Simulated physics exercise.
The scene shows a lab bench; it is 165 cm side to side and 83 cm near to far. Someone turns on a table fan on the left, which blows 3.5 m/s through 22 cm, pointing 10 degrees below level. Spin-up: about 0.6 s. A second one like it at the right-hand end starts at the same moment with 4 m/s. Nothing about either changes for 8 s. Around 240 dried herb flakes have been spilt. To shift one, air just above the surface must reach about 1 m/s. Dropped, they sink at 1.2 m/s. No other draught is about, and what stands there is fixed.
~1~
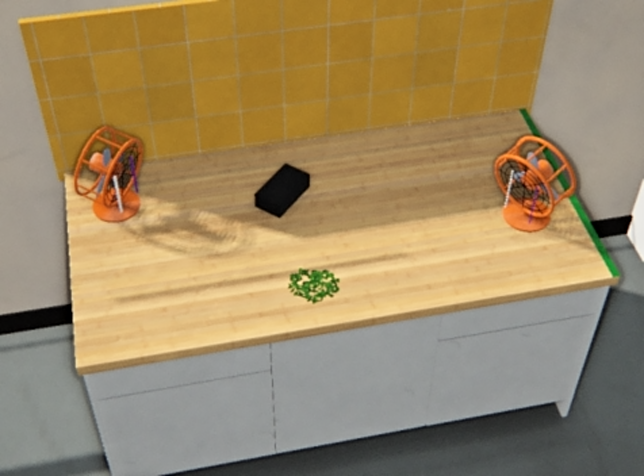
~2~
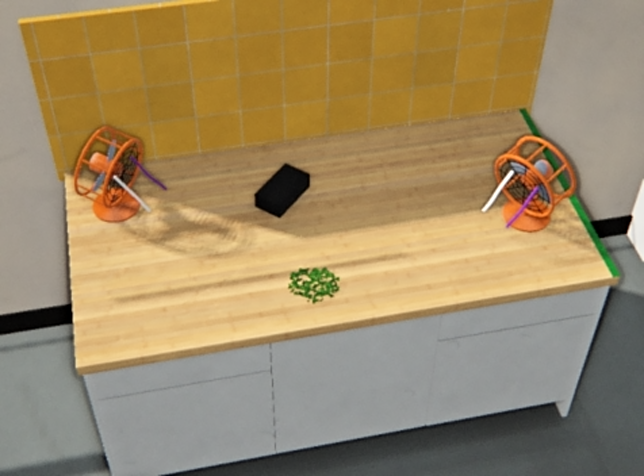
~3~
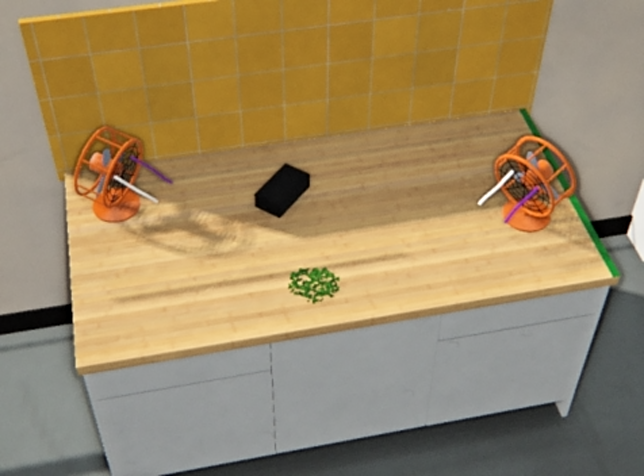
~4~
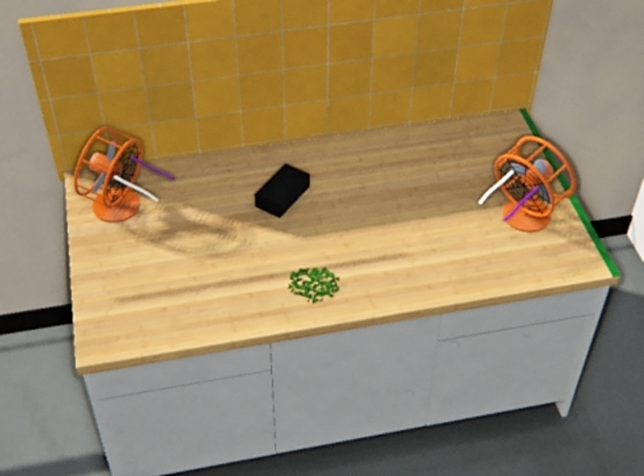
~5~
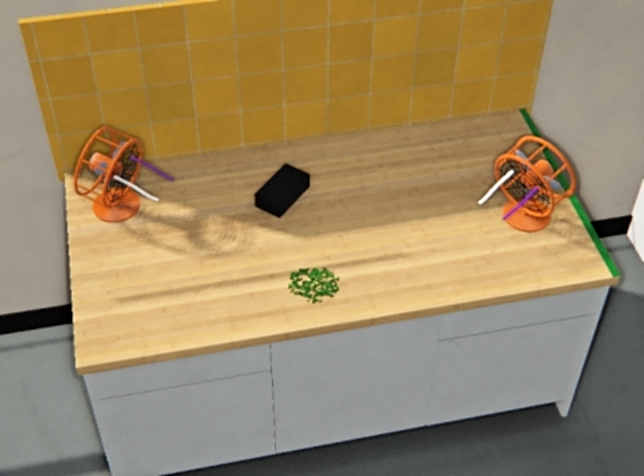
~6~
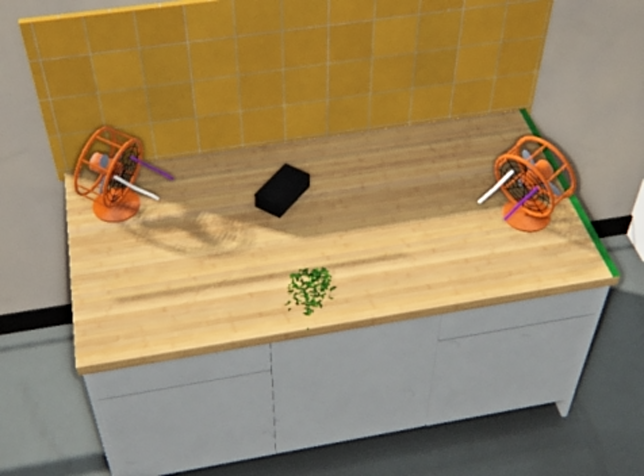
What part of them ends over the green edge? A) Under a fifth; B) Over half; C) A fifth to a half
A.
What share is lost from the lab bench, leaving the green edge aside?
Roughly 100 %.
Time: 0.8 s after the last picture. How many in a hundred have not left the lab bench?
Roughly 1 %.
Then, 0.8 s after the last picture the count stands so, 0 % are over the green edge.
Then, 1.8 s after the last picture the count stands so, 0 % are over the green edge.
Then, 3.6 s after the last picture the count stands so, 0 % are over the green edge.
Then, 7.2 s after the last picture, at the end, 0 % are over the green edge.
